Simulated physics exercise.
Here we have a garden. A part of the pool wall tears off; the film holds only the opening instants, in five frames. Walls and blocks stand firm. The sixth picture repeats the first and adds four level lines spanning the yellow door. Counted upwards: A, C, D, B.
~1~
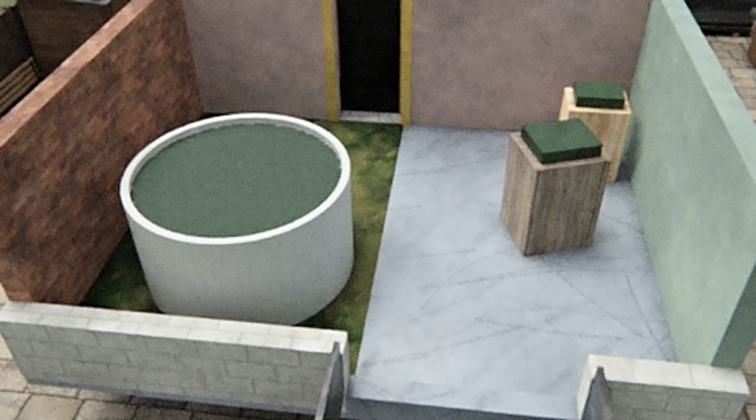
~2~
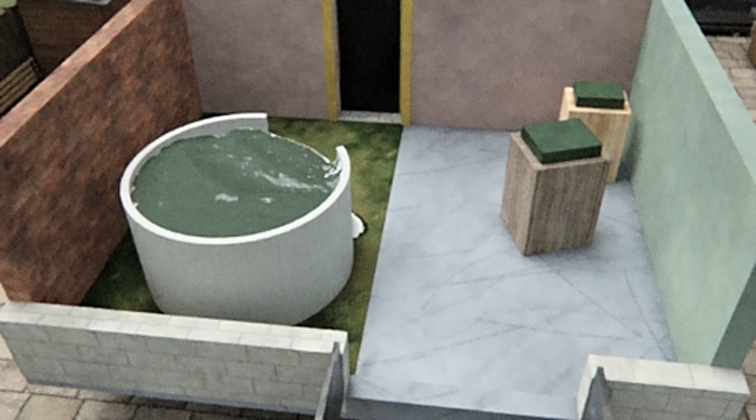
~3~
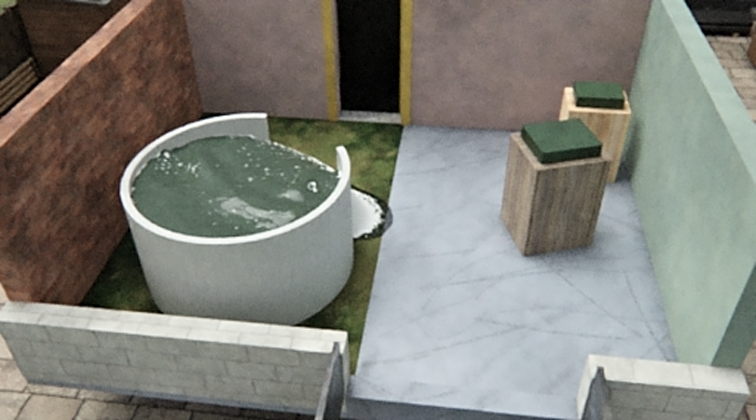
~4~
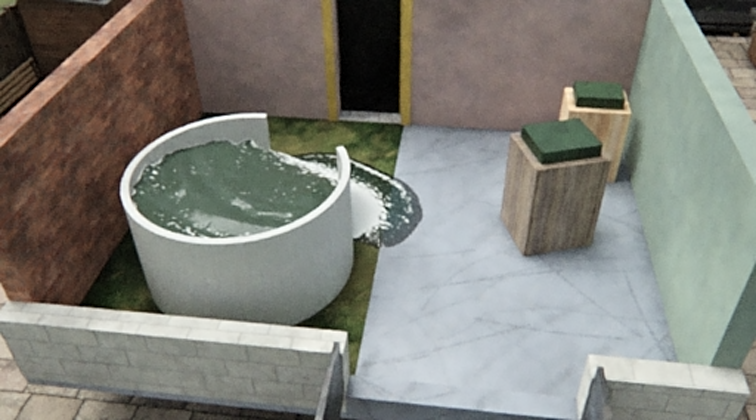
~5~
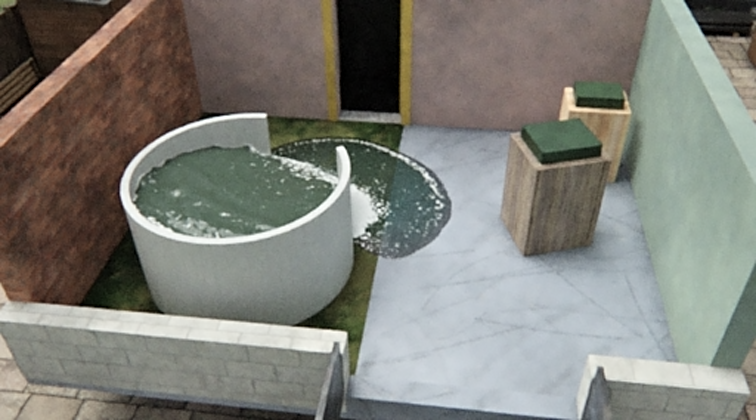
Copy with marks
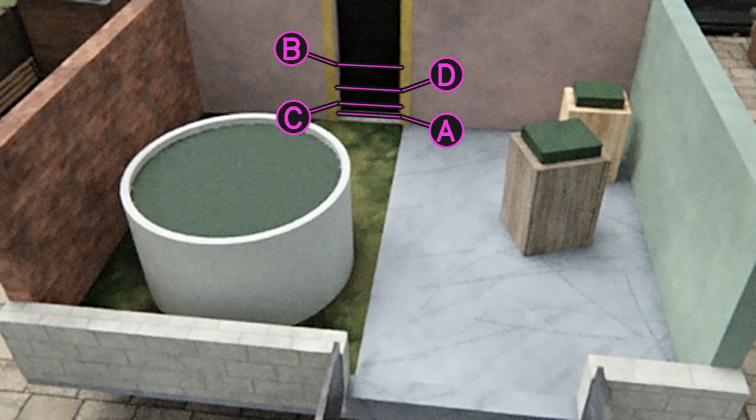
In a small walled garden, dark green water lies still and level in a round white pool beside two wooden blocks topped with green. A gap opens in the pool's back right side, the surface churns with white flecks, and water pours out, spreading across the grass and onto the grey paving.
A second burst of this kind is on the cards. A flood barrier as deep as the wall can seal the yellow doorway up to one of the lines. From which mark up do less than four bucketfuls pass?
Line D just does it.
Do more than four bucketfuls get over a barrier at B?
No, that is safe.
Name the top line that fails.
That would be C.
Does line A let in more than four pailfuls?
Yes, it does.
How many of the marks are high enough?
Two of them.
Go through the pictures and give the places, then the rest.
Water in the pool at rest, its middle at (239, 177); foot of the yellow doorway at (369, 122); open gate at (466, 339).
Water covers 2 % of the ground, its front hidden from here.
Water covers 5 % of the ground and shows as far out as (385, 222).
Water covers 10 % of the ground and shows as far out as (412, 213).
Water covers 17 % of the ground and shows as far out as (419, 166).
On the marked copy, A at (369, 115); B at (368, 65); C at (369, 105); D at (369, 89); from the bottom up A, C, D, B.
For line A, dozens of bucketfuls pour in.
For line B, nothing gets over.
For line C, about 13 bucketfuls get in.
For line D, nothing gets over.
